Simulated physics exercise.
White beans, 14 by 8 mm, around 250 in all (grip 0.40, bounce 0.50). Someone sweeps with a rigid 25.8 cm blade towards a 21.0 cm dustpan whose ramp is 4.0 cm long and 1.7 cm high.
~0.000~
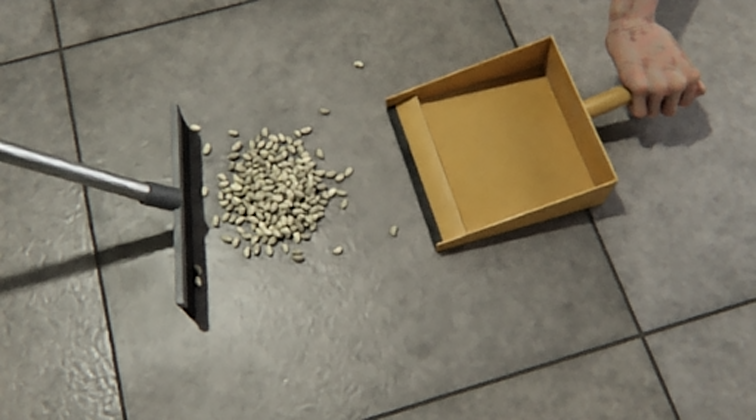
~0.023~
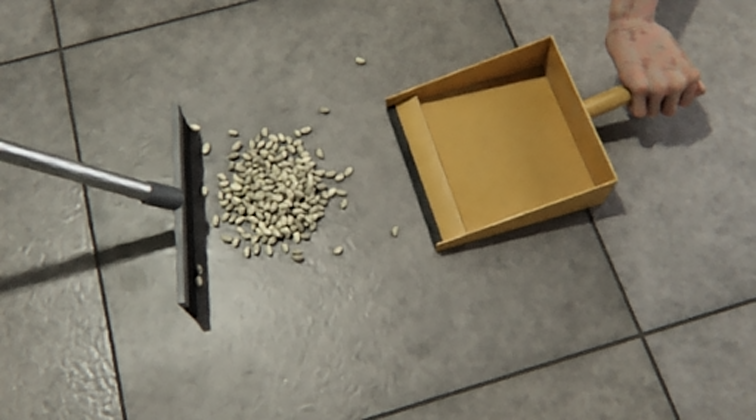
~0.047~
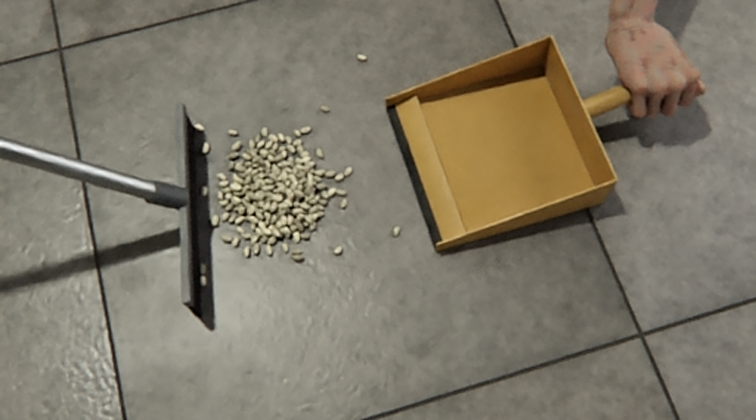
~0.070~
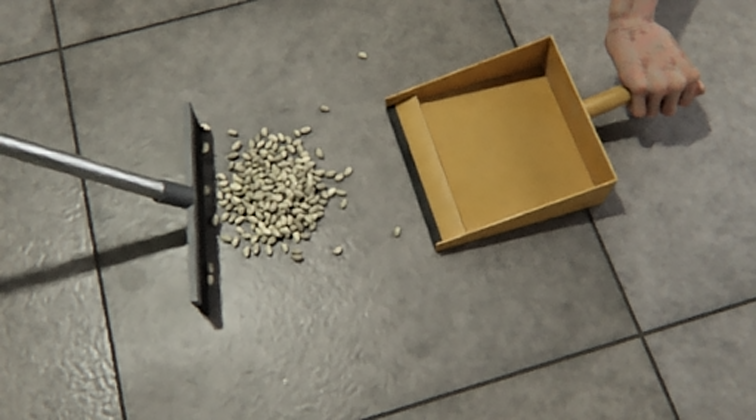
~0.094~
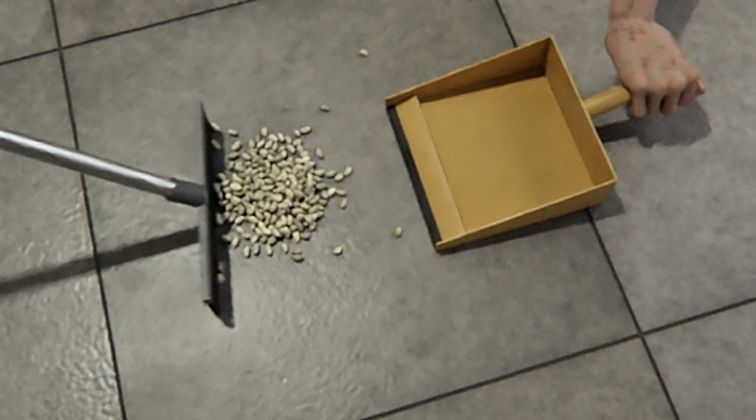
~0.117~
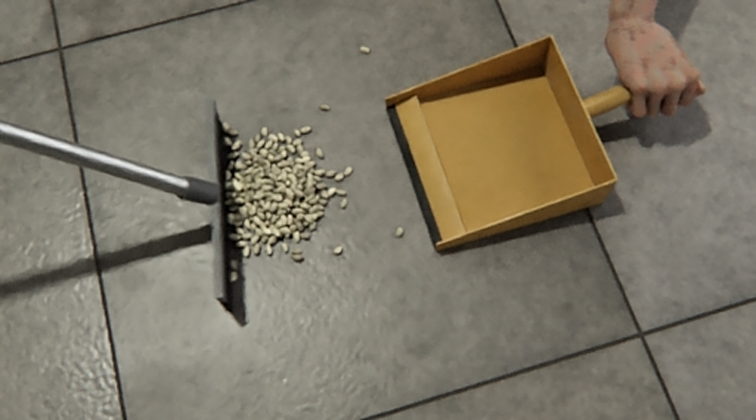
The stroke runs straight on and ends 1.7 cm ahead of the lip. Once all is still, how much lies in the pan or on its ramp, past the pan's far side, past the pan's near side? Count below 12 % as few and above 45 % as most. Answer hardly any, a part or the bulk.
Pan a part, far side hardly any, near side hardly any.
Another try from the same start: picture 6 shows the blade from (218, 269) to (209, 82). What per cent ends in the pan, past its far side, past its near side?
Pan 5, far 25, near 0.
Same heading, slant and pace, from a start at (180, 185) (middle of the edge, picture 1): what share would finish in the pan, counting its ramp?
Some 25 per cent.
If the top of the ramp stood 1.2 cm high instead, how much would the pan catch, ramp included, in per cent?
In that case some 40 per cent.
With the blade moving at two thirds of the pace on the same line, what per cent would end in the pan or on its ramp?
Then about 35 per cent.
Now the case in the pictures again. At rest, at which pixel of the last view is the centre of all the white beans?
Around (409, 177).
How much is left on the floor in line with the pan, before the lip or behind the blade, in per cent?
Some 50 per cent.
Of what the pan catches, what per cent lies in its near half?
Roughly 40 per cent.
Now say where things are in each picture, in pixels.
Blade from (182, 303) to (176, 111), moved 0.0 cm, 0 of the pieces shifted so far; middle of the pieces at (277, 192); pan at (506, 150), in the first frame.
Blade from (184, 303) to (178, 111), moved 0.2 cm, 1 of the pieces shifted so far; middle of the pieces at (277, 192), in the second frame.
Blade from (188, 302) to (182, 110), moved 0.7 cm, 4 of the pieces shifted so far; middle of the pieces at (277, 192), in the third frame.
Blade from (196, 301) to (189, 109), moved 1.6 cm, 5 of the pieces shifted so far; middle of the pieces at (277, 191), in the fourth frame.
Blade from (208, 300) to (199, 108), moved 2.9 cm, 9 of the pieces shifted so far; middle of the pieces at (277, 191), in the fifth frame.
Blade from (221, 298) to (211, 106), moved 4.5 cm, 32 of the pieces shifted so far; middle of the pieces at (277, 191); pan at (506, 150). Its pace works out near 0.67 m/s, heading 9 degrees towards the viewer's side, in the sixth frame.
After 0.28 s, middle of the blade 13 cm from the lip; 0 % over the lip, far side 5 %, near side 0 %.
After 0.38 s, middle of the blade 7 cm from the lip; 5 % over the lip, far side 5 %, near side 5 %.
After 0.62 s, middle of the blade 4 cm from the lip; 35 % over the lip, far side 5 %, near side 5 %.
In the end, at 2.1 s, pan 35 %, far side 5 %, near side 5 %, in front of the lip or behind the blade 50 %.
